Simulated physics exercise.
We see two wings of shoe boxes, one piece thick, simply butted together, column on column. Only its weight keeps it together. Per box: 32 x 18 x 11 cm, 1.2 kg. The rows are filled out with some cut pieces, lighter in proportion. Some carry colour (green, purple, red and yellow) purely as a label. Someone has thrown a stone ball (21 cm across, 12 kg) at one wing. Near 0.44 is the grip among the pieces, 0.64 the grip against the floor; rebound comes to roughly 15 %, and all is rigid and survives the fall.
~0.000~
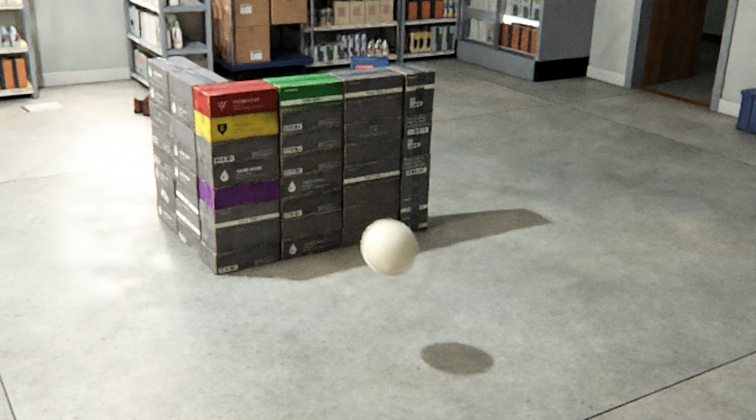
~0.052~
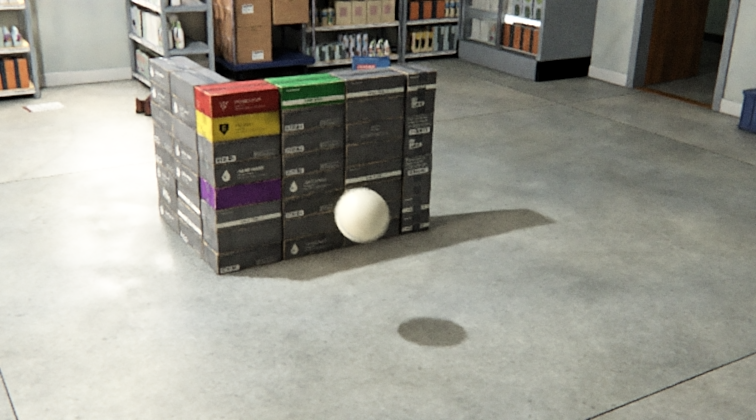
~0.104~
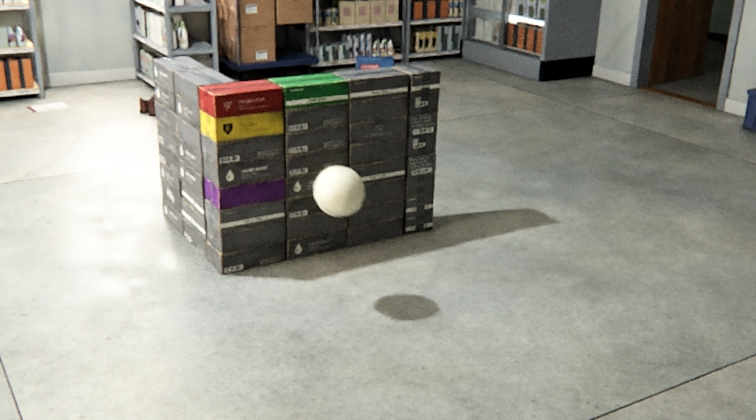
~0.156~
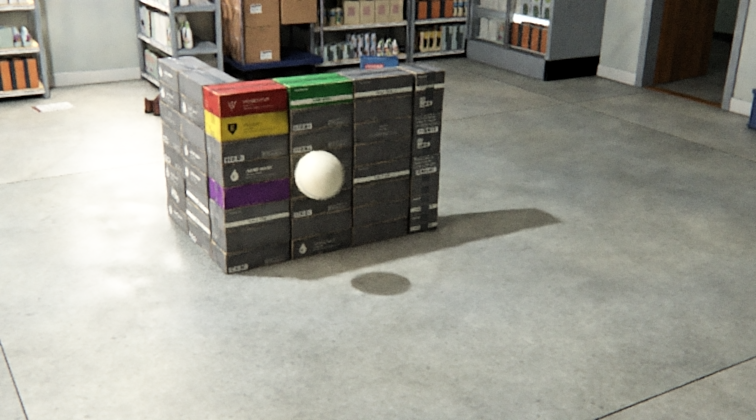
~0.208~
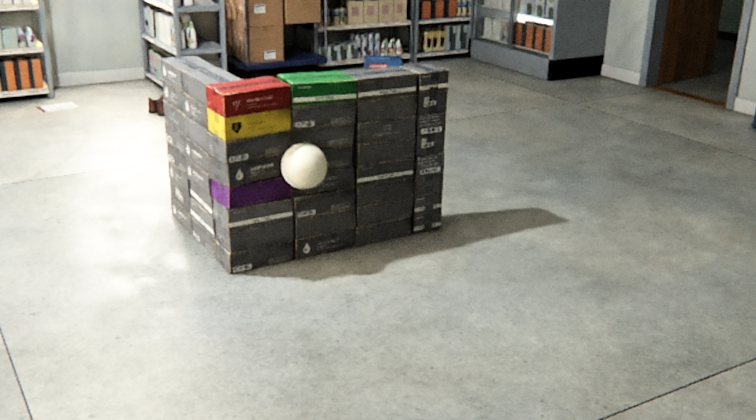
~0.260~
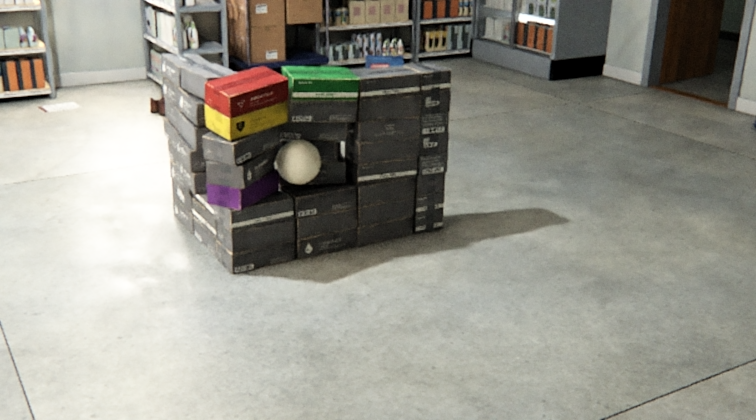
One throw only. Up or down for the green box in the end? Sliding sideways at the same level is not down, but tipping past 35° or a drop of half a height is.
Down.
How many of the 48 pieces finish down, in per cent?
Around 25 %.
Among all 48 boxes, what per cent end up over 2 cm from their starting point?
That comes to 60 in a hundred.
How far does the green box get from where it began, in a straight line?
Distance start to end: Approx. 50 cm.
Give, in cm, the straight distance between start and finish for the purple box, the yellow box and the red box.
The purple one ends 15 cm from its start, the yellow one 5 cm and the red one 10 cm.
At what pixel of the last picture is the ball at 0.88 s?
Around (207, 174).
By 0.42 s, ball still moving; 5 of the 48 boxes down; green box tilted 21°, 7 cm lower; red box tilted 3°.
By 0.88 s, ball still moving; 11 of the 48 boxes down; green box on its side; purple box moved 13 cm.
When it is over (2.1 s), ball rolling away; 11 of the 48 boxes down; green box on its side; purple box moved 13 cm; red box moved 8 cm. In pixels of the last frame, middles, green box near (321, 192), purple box near (228, 185).
